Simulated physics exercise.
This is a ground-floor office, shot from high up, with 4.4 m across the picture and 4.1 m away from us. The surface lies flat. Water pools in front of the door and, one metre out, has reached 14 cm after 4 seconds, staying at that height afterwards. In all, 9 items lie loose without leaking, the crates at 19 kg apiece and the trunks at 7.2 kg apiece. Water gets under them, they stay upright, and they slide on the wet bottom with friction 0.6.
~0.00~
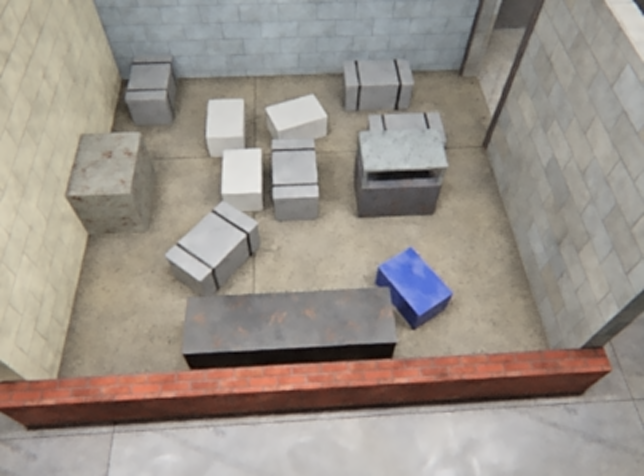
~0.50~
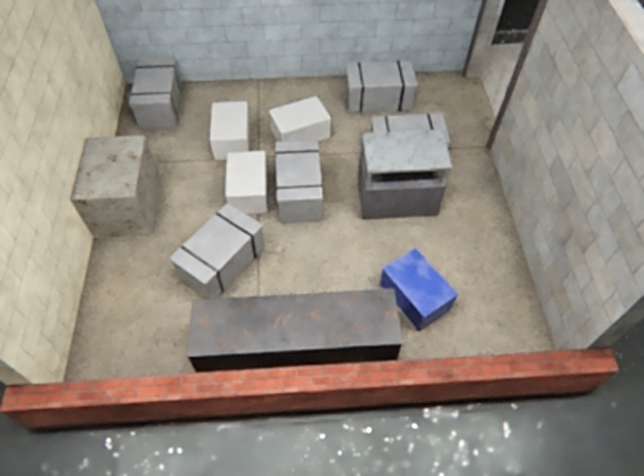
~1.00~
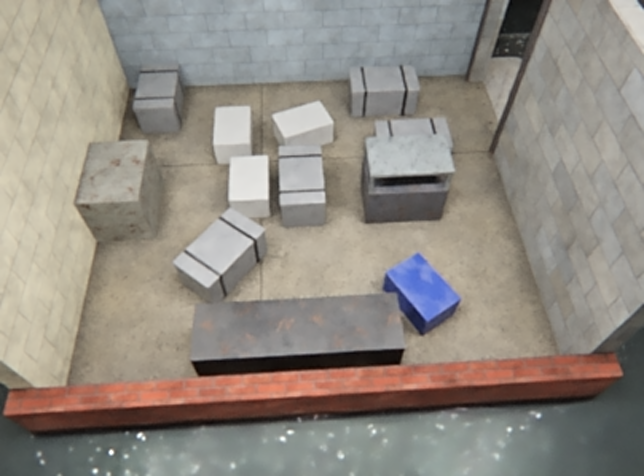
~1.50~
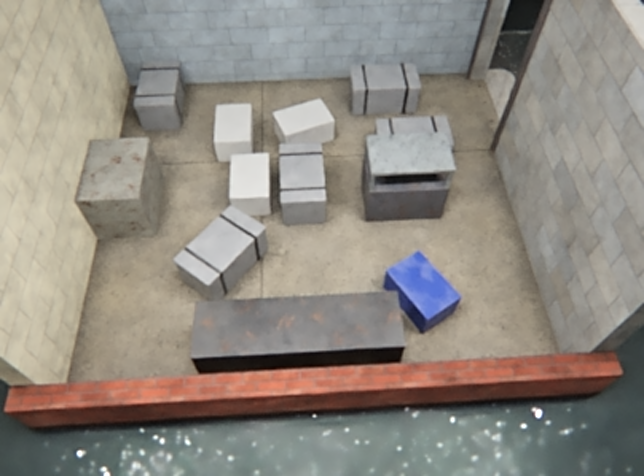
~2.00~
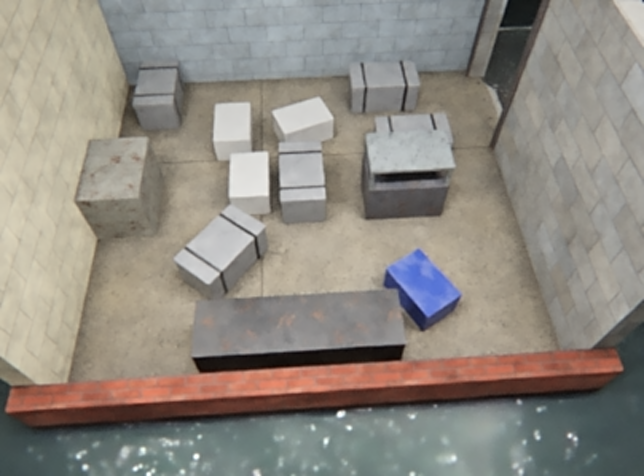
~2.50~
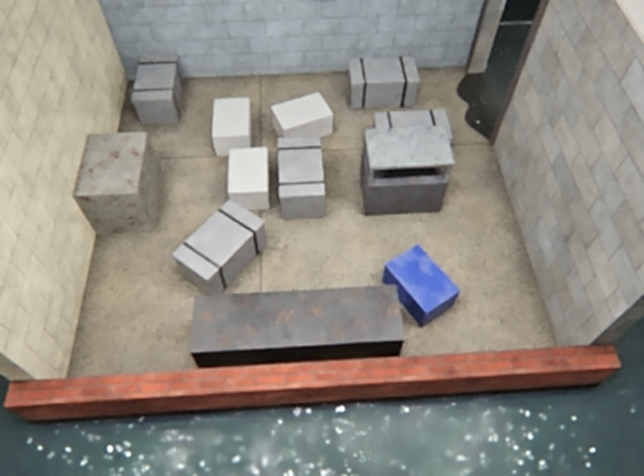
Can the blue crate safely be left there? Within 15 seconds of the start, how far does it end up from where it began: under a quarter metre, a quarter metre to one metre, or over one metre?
It ends up under a quarter metre away.
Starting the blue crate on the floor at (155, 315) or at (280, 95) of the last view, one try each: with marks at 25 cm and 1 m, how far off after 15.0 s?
Run 1 - in place; run 2 - well off.
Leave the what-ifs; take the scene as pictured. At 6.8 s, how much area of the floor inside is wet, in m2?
About 9.5 m2.
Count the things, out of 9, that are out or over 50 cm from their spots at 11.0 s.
At that time I count 4.
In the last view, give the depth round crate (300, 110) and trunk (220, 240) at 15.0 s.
I'd estimate 10 cm for the first and 8 cm for the second.
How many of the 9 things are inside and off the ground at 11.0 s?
Just then, the number is 6.
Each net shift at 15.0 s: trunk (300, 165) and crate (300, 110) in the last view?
One is off by 120 cm, the other by 120 cm, in the order asked.
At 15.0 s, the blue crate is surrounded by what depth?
Roughly 5 cm at that moment.
After 3.5 s the blue crate is near (422, 277), 0.0 m from its start, aground; 0 afloat.
After 6.8 s the blue crate is near (422, 277), 0.0 m from its start, aground; 2 afloat.
After 11.0 s the blue crate is near (422, 277), 0.0 m from its start, aground; 6 afloat.
After 15.0 s the blue crate is near (422, 277), 0.0 m from its start, aground; 7 afloat.
